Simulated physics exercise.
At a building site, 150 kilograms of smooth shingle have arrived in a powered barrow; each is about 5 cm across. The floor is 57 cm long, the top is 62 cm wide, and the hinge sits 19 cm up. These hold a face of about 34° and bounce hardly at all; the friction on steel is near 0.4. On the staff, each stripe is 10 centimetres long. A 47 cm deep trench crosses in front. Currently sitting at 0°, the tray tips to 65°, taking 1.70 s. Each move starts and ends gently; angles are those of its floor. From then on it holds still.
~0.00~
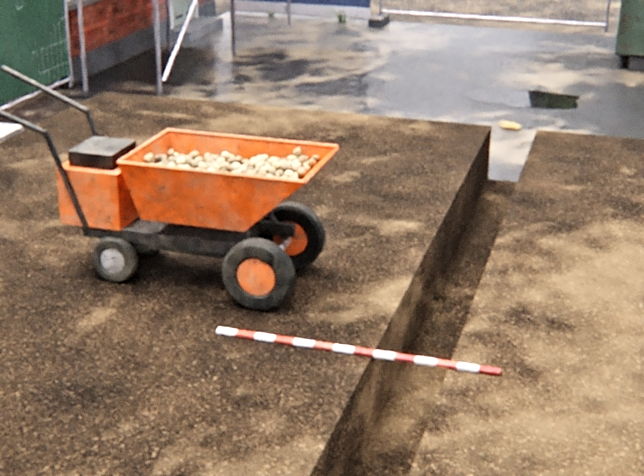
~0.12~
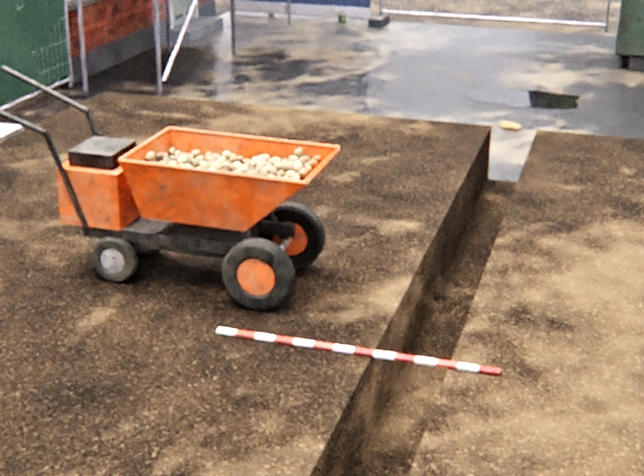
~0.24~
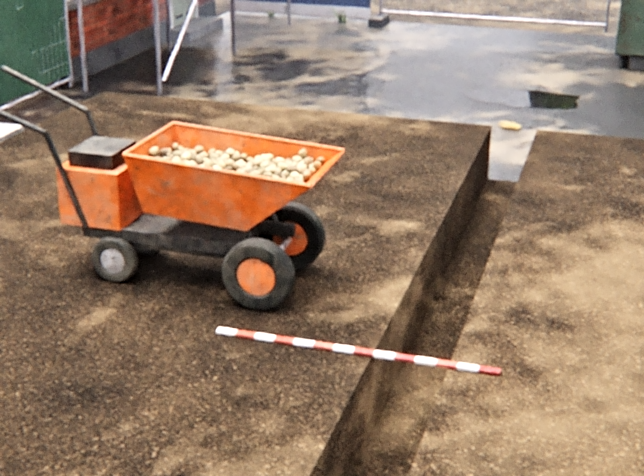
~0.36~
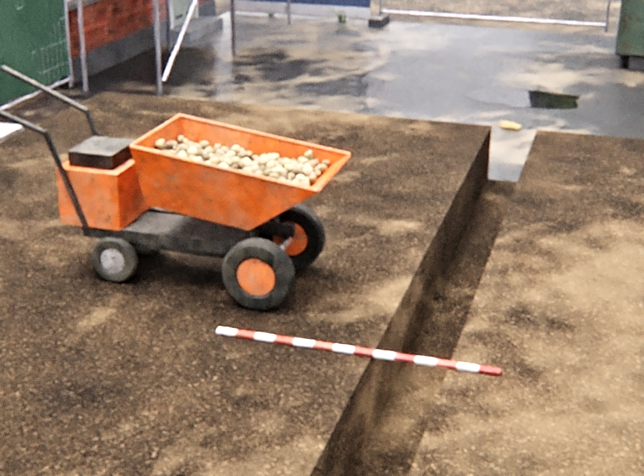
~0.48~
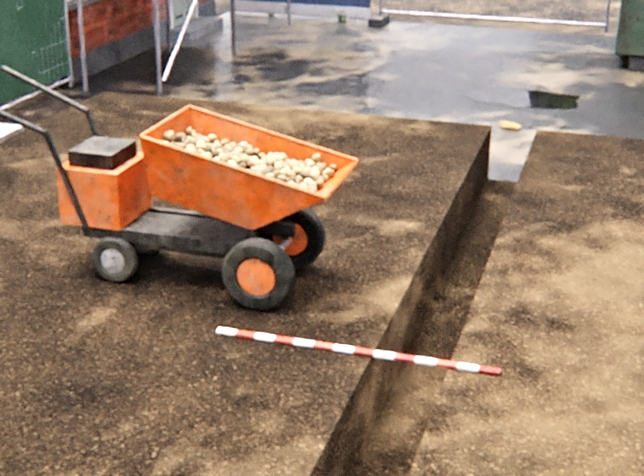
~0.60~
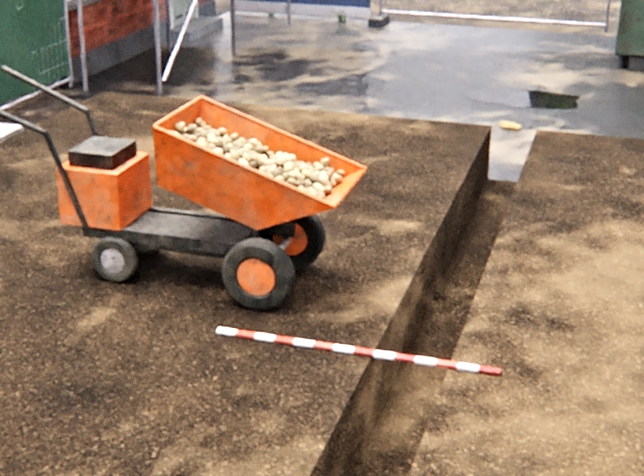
The orange tray of stones on a small cart tilts gradually forward to the right.
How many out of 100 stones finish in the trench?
About 100 of them.
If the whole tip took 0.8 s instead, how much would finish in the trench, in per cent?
Probably about 95 in a hundred.
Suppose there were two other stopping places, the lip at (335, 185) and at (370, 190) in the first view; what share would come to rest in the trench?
That gives roughly 80 per cent and roughly 30 per cent.
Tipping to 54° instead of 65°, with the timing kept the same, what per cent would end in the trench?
Some 95% would finish there.
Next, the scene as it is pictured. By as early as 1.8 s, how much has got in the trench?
Something like 60 in a hundred.
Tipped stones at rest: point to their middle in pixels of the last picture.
(433, 370).
After 1.3 s the floor is at 55°; 100 % in the tray; the foremost stones are at (386, 247).
After 1.8 s the floor is at 65°; 39 % in the tray, 2 % short of the trench, 58 % in the trench; the foremost stones are at (464, 346).
After 2.2 s the floor is at 65°; 12 % in the tray, 2 % short of the trench, 86 % in the trench; the foremost stones are at (473, 362).
After 4.1 s the floor is at 65°; 0 % in the tray, 100 % in the trench; the foremost stones are at (480, 360).
